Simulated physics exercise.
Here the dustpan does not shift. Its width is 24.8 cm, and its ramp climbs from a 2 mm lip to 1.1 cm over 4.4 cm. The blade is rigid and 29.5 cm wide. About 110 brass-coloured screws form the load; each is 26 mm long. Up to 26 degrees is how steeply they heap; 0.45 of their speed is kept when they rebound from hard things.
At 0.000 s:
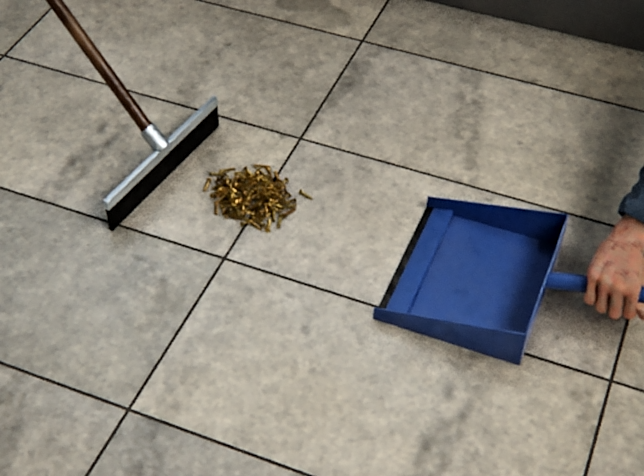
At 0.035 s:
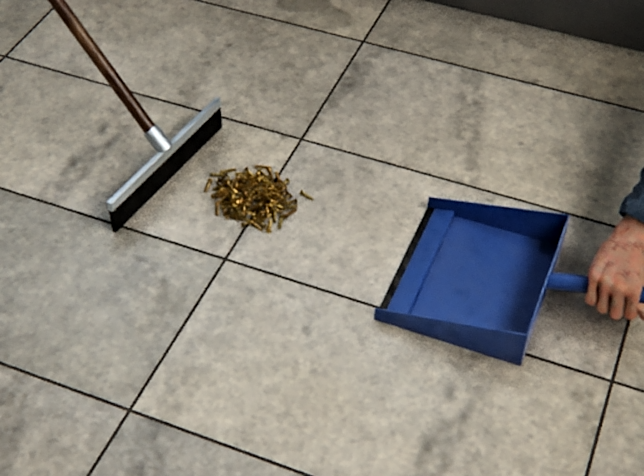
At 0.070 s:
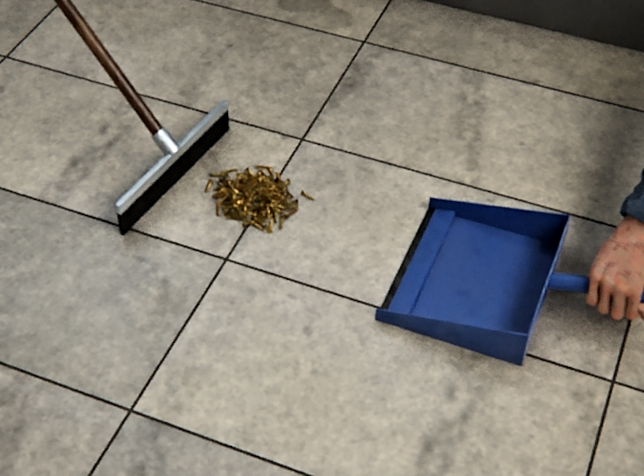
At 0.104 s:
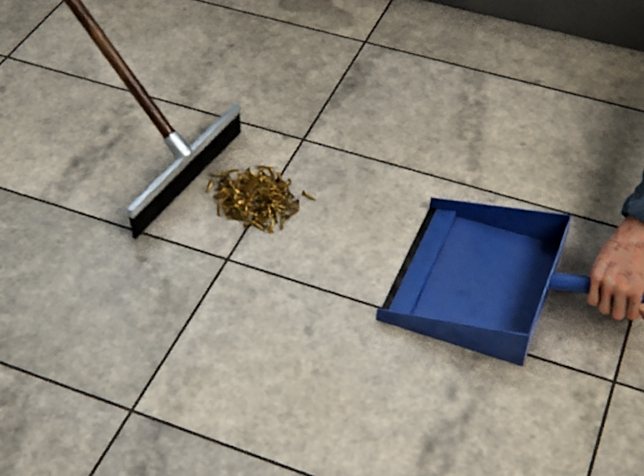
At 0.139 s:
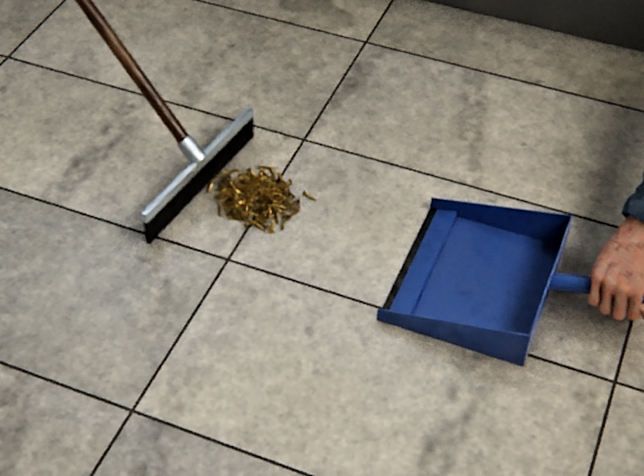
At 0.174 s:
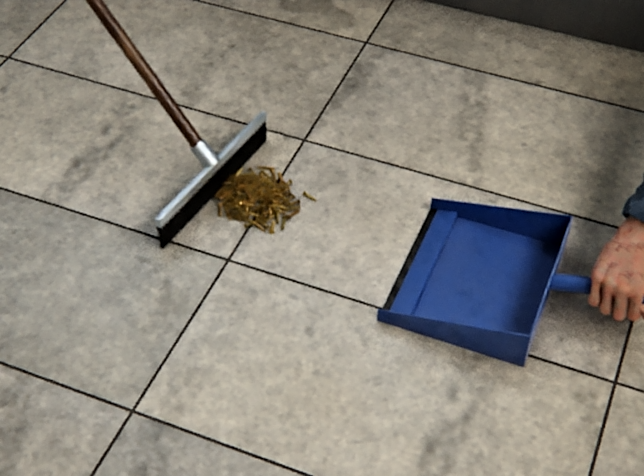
In this clip, a dark-edged blade on a wooden handle slides rightward across grey floor tiles and meets the near side of a small brass-coloured pile, which barely shifts, while a hand holds a blue dustpan still at right.
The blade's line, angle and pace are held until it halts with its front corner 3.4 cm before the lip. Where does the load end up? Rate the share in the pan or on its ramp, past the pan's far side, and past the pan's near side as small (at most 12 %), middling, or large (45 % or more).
Pan: Middling; far side: Small; near side: Small.
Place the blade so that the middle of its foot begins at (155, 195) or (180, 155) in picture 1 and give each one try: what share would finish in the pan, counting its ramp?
Around 25 percent, then around 15 percent.
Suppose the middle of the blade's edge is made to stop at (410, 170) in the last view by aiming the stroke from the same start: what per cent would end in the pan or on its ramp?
Roughly 0 percent.
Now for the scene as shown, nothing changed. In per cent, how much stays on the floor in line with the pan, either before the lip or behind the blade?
Roughly 80 percent.
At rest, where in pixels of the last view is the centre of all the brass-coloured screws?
Estimated resting centre: Around (399, 250).
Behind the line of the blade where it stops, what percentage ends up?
Something like 0 per cent, roughly.
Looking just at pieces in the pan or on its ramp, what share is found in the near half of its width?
Around 30 in a hundred.
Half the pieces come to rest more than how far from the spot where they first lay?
Near 26 cm.
After 0.38 s, middle of the blade 20 cm from the lip; 0 % over the lip, far side 0 %, near side 0 %.
After 0.52 s, middle of the blade 10 cm from the lip; 0 % over the lip, far side 0 %, near side 0 %.
Then, at 0.79 s, middle of the blade 6 cm from the lip; 20 % over the lip, far side 0 %, near side 0 %.
At rest (1.3 s), pan 15 %, far side 0 %, near side 0 %, in front of the lip or behind the blade 80 %.
